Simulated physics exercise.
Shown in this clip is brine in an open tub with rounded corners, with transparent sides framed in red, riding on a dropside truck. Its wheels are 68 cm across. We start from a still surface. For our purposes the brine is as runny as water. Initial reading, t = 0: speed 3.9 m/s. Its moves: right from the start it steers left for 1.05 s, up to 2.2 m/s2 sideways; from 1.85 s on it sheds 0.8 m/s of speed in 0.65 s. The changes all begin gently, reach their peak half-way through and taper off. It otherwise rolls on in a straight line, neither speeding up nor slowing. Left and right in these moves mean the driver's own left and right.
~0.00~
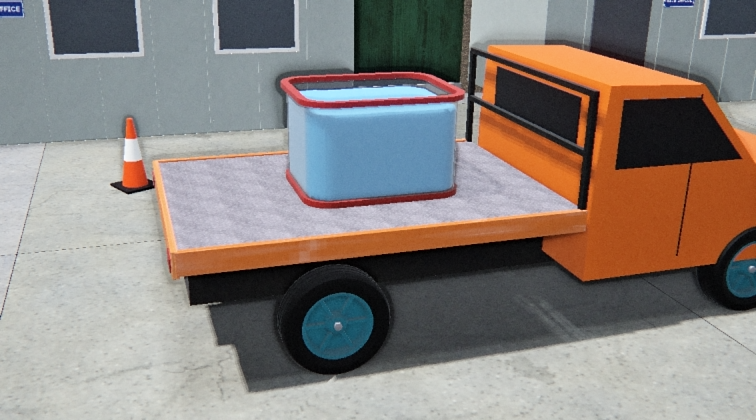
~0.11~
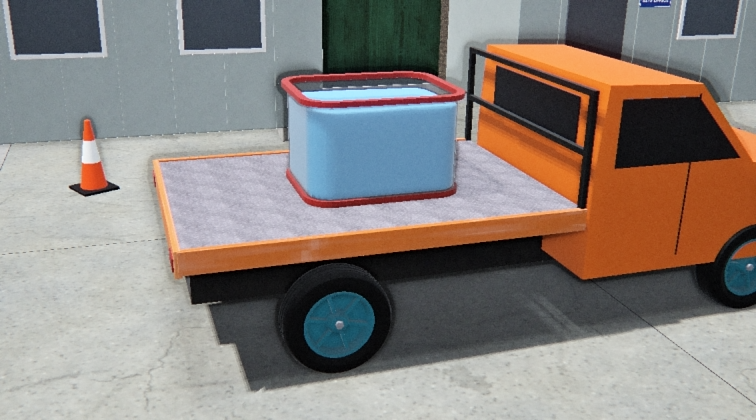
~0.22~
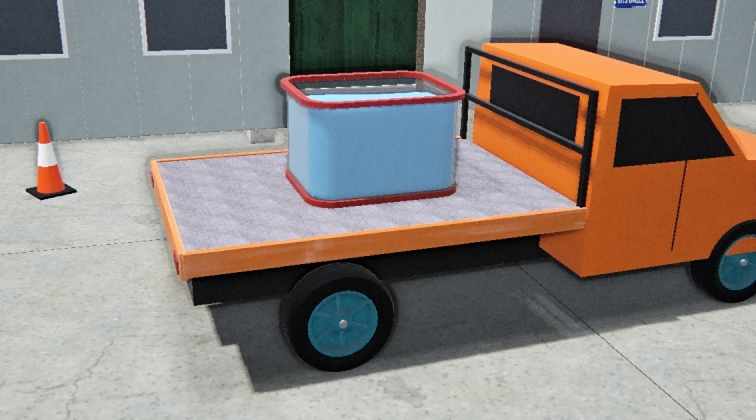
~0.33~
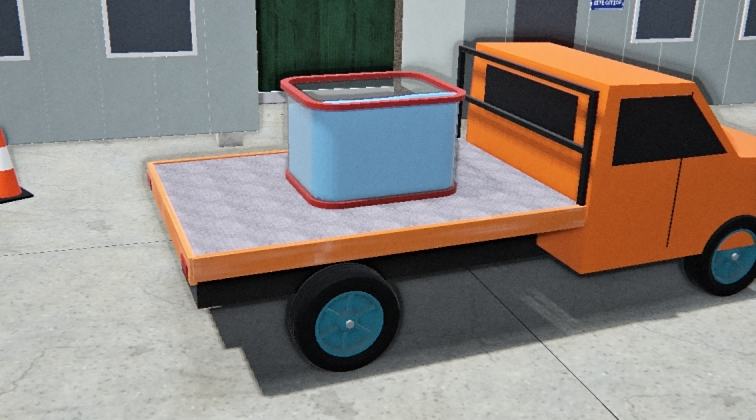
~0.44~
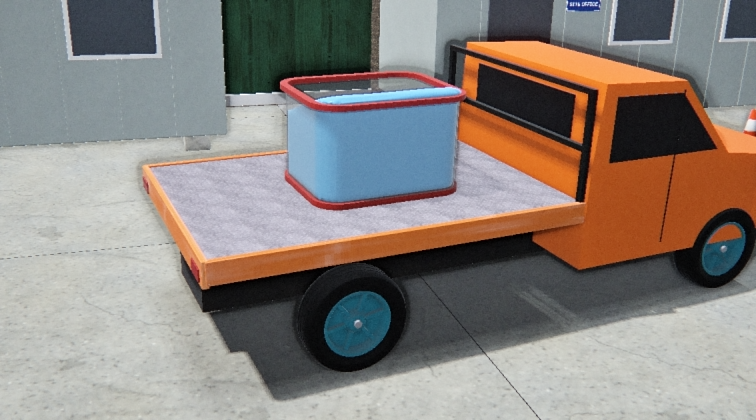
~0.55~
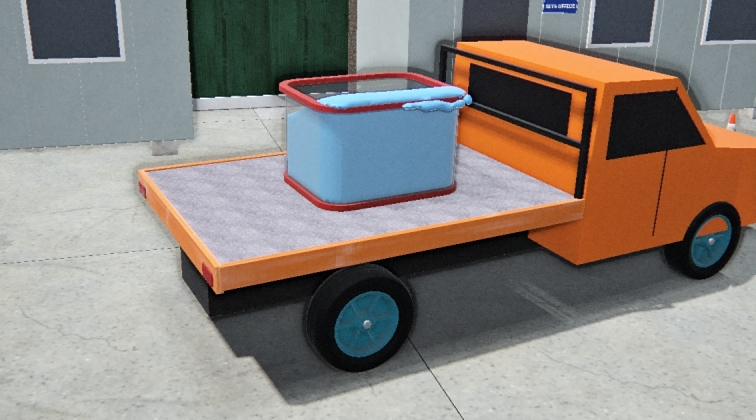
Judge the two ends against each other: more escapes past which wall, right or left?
Past the right wall.
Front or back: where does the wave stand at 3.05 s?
Tilt: Towards the rear end.
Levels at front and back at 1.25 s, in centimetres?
I'd say some 56 centimetres in front and some 50 centimetres behind.
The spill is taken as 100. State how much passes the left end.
Share: Near 10%.
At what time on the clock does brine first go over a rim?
The first spill comes at around 0.8 s.
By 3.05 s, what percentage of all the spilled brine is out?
Close to 70 in a hundred.
By 1.25 s the surface is 56 cm up at the front and 51 cm at the back; 2 per cent is out, over the near side.
By 2.05 s the surface is 59 cm up at the front and 50 cm at the back; 2 per cent is out, over the near side.
By 3.05 s the surface is 41 cm up at the front and 66 cm at the back; 4 per cent is out, over the near side and the right end, a little elsewhere.
By 5.49 s 5 per cent is out, over the near side and the right end, a little elsewhere; the right end has passed 2 per cent and the left end 0.
